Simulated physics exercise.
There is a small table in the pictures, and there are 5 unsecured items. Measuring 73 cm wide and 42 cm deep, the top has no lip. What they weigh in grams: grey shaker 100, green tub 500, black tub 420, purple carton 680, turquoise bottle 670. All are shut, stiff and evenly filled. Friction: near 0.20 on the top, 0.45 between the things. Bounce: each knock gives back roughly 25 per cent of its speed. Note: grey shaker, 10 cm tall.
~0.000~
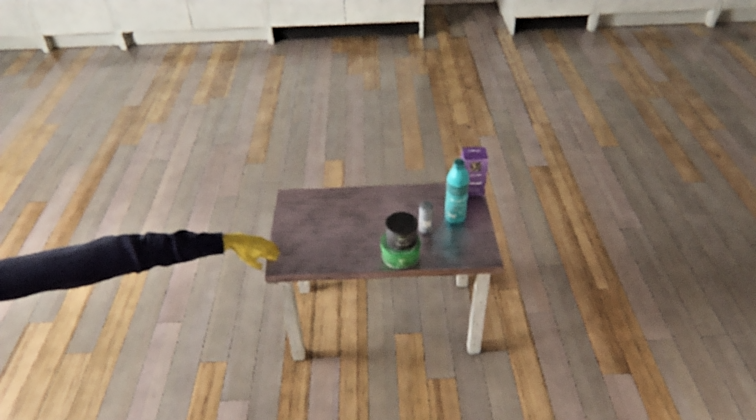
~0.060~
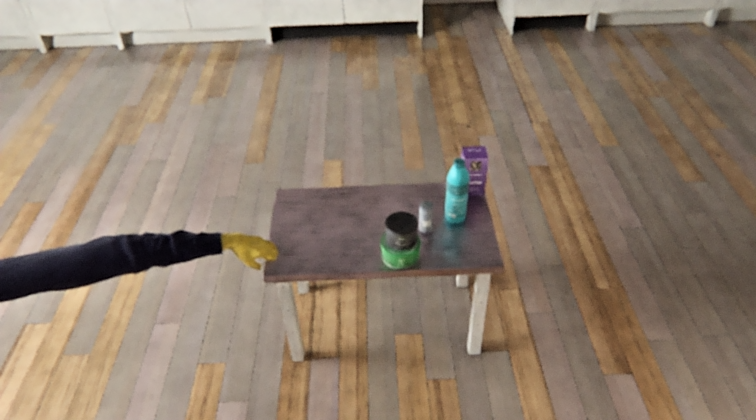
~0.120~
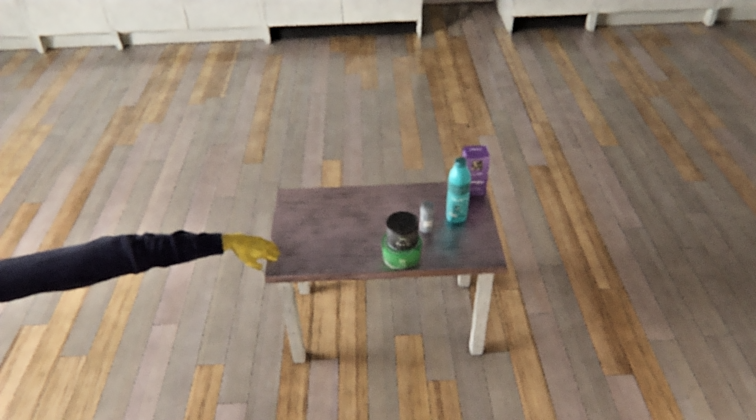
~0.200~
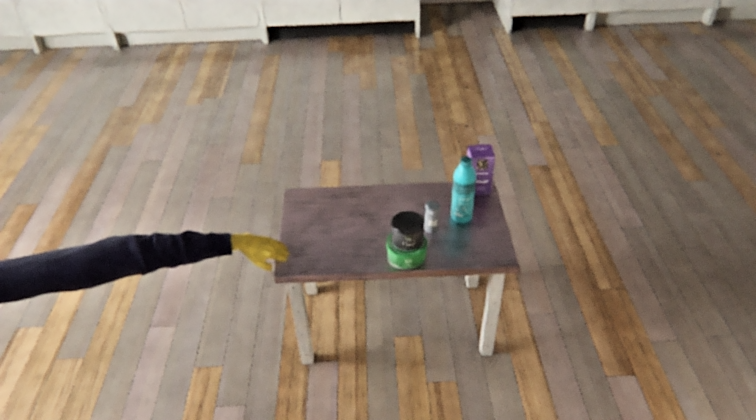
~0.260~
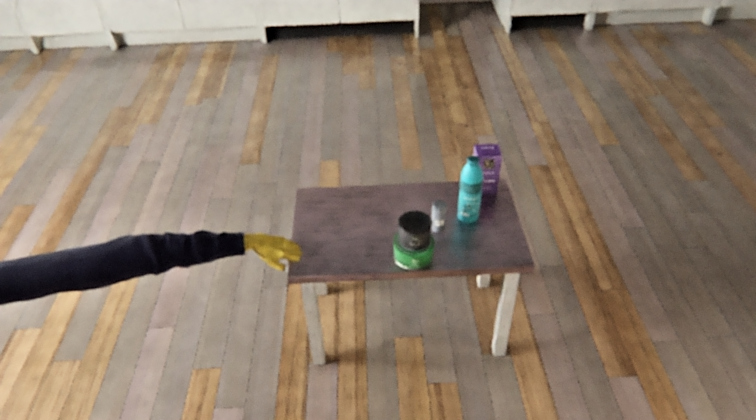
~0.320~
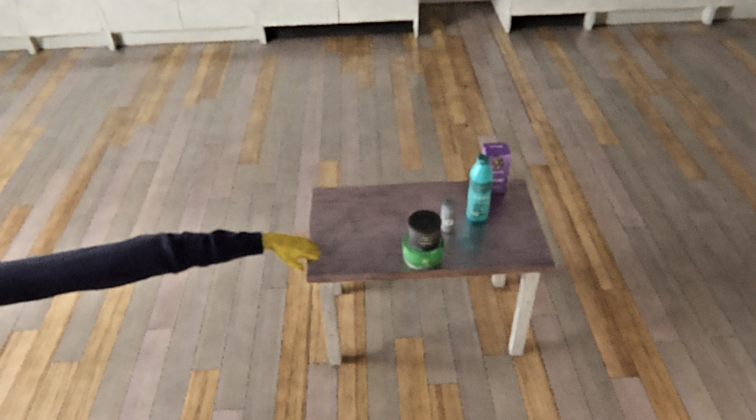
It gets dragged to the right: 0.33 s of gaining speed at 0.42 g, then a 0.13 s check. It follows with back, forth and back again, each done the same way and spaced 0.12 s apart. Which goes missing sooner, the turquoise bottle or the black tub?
Former.
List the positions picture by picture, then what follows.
Turquoise bottle (457, 191); black tub (402, 232), in the first frame.
Purple carton (473, 171); grey shaker (426, 217), in the second frame.
Table along by 1 cm; green tub (402, 249); purple carton (475, 171), in the third frame.
Table along by 4 cm; turquoise bottle (464, 189) shifted 2 cm; grey shaker (432, 217) shifted 2 cm, in the fourth frame.
Table along by 8 cm; turquoise bottle (471, 188) shifted 4 cm; purple carton (486, 170) shifted 4 cm, in the fifth frame.
Table along by 14 cm; turquoise bottle (480, 188) shifted 7 cm; black tub (425, 230) shifted 7 cm, in the sixth frame.
Around 1.02 s, table along by 4 cm; purple carton and turquoise bottle now off the table; black tub shifted 22 cm near (490, 227); green tub shifted 21 cm.
Around 2.02 s, table along by 22 cm; grey shaker now off the table; black tub shifted 19 cm near (541, 225); green tub shifted 18 cm.
Finally (3.1 s), off the table, grey shaker, green tub, black tub, purple carton and turquoise bottle. Final places as that camera would see them, turquoise bottle near (541, 296). Turquoise bottle went at 0.92 s; black tub went at 2.16 s.
